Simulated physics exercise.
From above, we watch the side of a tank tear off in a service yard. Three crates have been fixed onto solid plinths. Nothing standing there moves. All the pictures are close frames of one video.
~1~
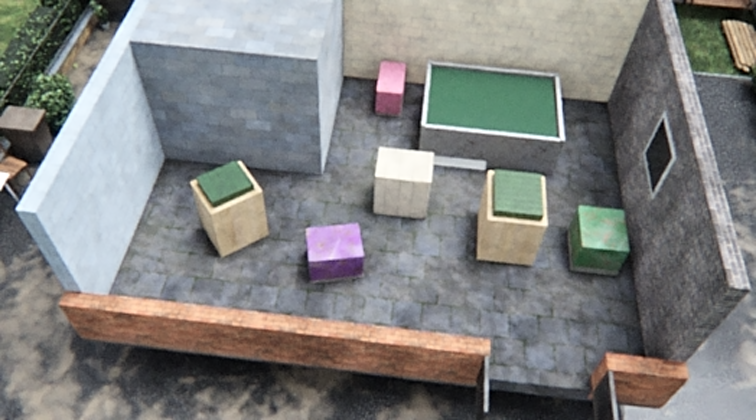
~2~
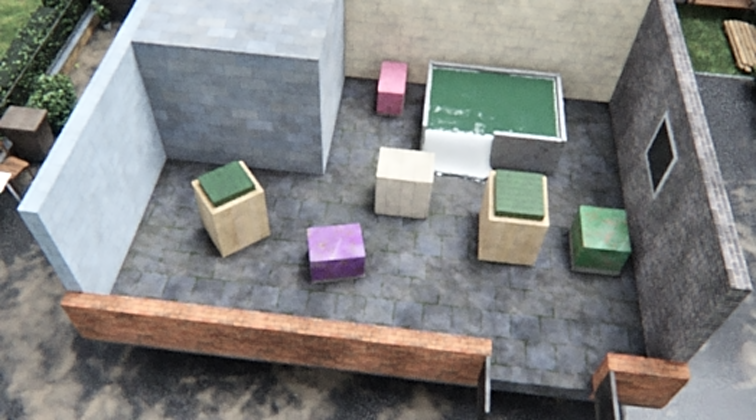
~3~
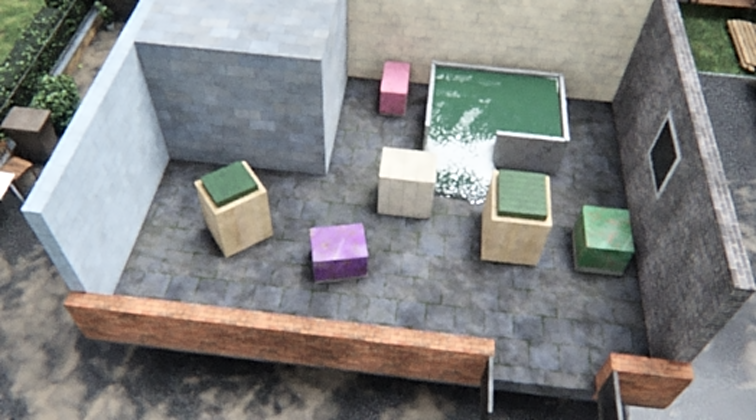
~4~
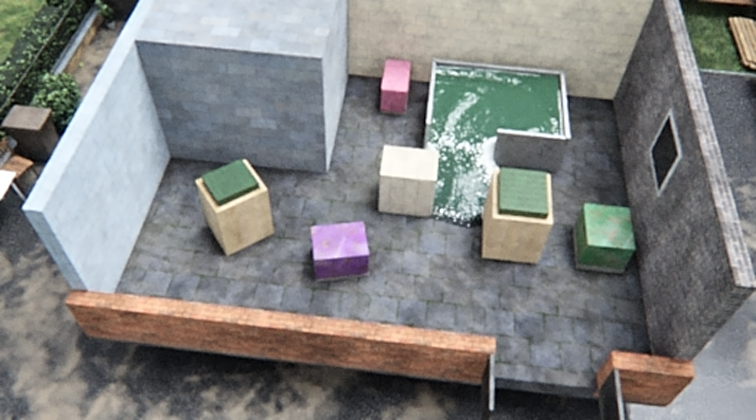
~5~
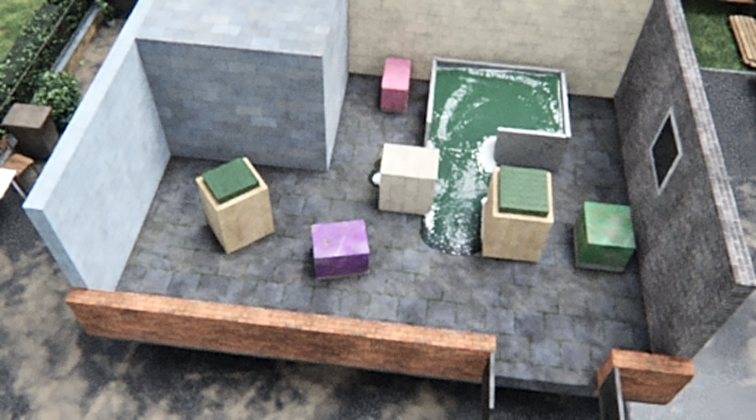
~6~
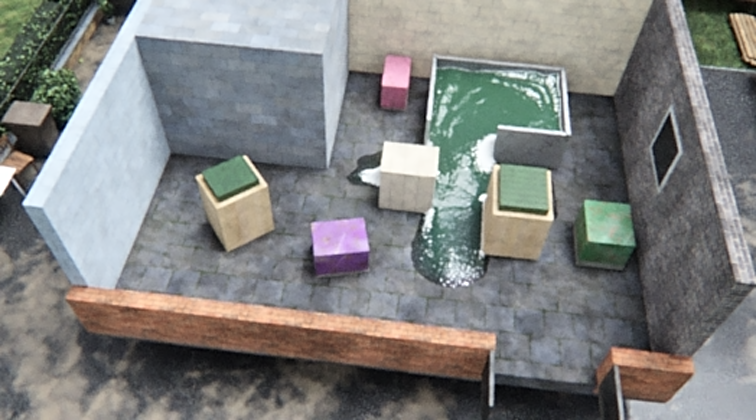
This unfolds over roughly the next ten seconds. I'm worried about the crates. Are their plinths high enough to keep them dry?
The purple crate meets the water; the pink crate meets the water; the green crate never meets the water.
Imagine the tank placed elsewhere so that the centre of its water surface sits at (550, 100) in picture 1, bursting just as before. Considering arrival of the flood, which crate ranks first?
Answer: The green crate.
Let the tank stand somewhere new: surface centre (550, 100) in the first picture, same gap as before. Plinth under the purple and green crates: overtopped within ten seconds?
As I see it, the purple crate gets swamped and the green crate gets swamped.
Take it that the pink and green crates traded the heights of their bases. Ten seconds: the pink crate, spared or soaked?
Outcome, pink crate: Reached.
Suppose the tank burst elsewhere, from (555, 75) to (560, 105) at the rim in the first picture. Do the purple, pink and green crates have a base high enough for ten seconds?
Result: Purple crate gets overtopped, pink crate gets overtopped, green crate gets overtopped.
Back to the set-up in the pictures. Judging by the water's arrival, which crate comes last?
I think it's the pink one.
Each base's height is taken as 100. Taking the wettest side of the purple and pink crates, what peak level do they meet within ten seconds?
About 200 % and 310 %.
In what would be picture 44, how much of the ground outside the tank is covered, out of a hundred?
I'd estimate some 95 per cent.
A moment on, water covers 30 % of the floor; the purple crate water round its plinth, the pink crate not reached, the green crate water round its plinth.
Next, water covers 50 % of the floor; the purple crate water round its plinth, the pink crate water round its plinth, the green crate water round its plinth.
Then, water covers 75 % of the floor; the purple crate water round its plinth, the pink crate water round its plinth, the green crate water round its plinth.
Later, water covers 95 % of the floor; the purple crate water round its plinth, the pink crate water round its plinth, the green crate water round its plinth.
In the end, water covers 100 % of the floor; the purple crate was topped, the pink crate was topped, the green crate stayed above the water.
